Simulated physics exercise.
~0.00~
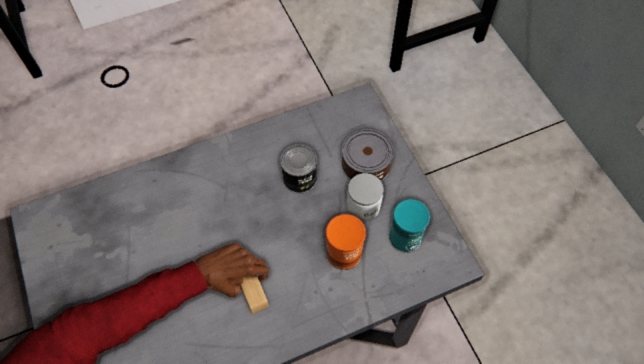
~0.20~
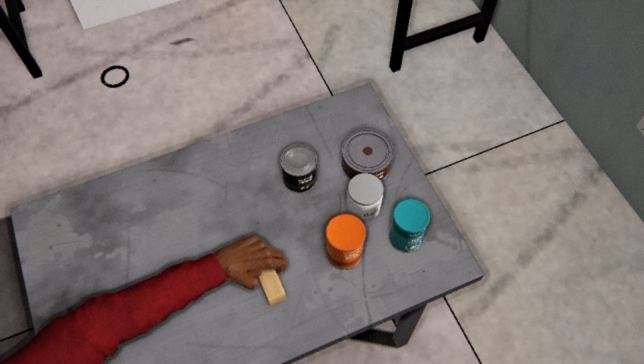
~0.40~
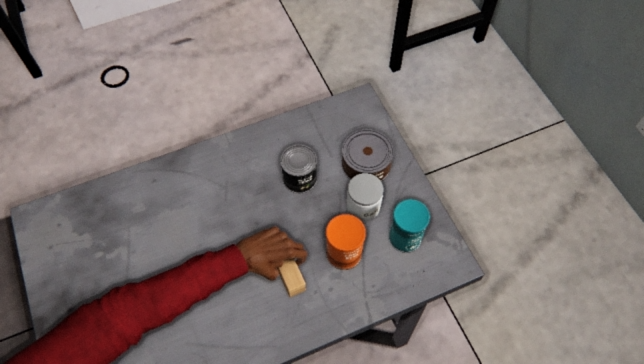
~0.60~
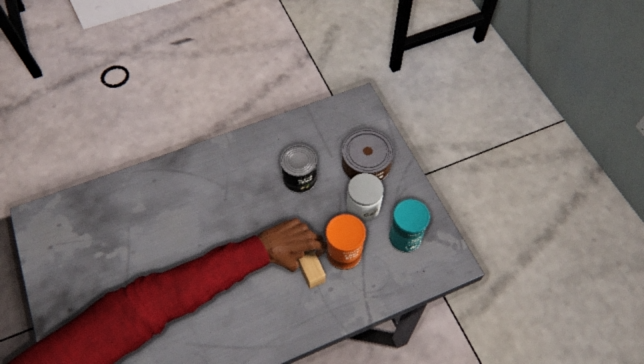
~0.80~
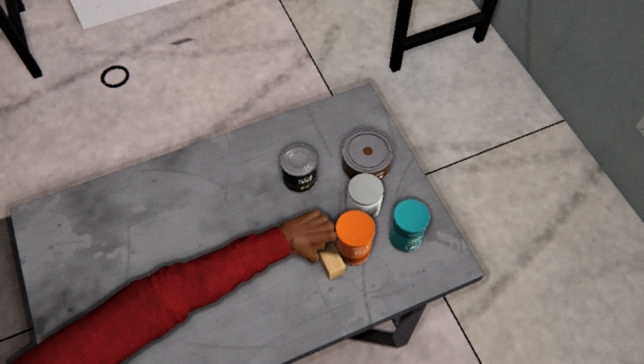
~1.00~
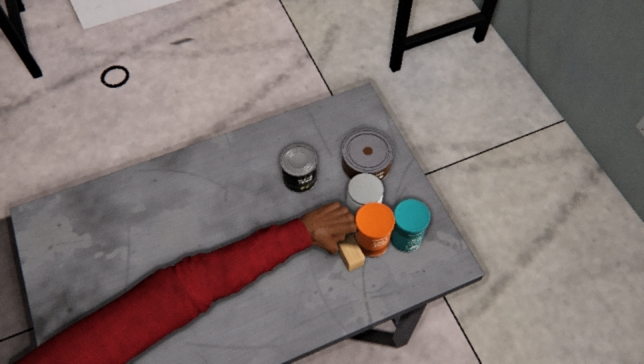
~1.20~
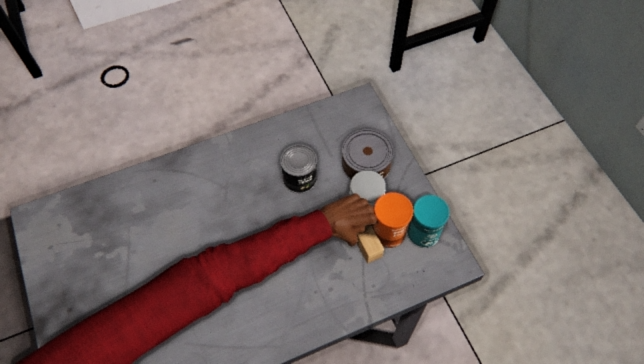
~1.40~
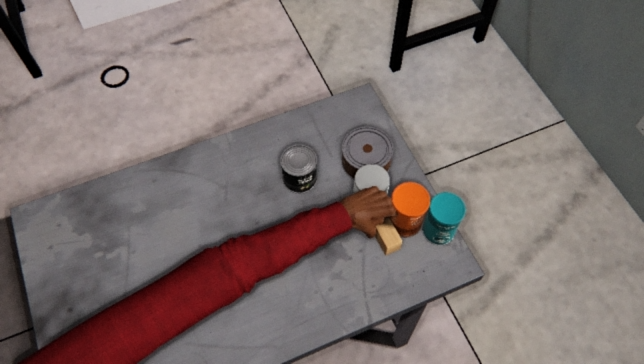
An arm in a red sleeve reaches across a grey table from the lower left, seen from above, its hand guiding a small pale wooden block. Five containers cluster near the table's right end, with black and brown ones behind, a white one in the middle, and orange and turquoise ones in front. The hand slides the block rightward until it meets the orange tin and pushes it along. The orange tin closes on the turquoise one, which then shifts right too, while the white jar moves slightly. Finally all stand upright, the turquoise tin near the table's right edge, the black and brown containers unmoved.
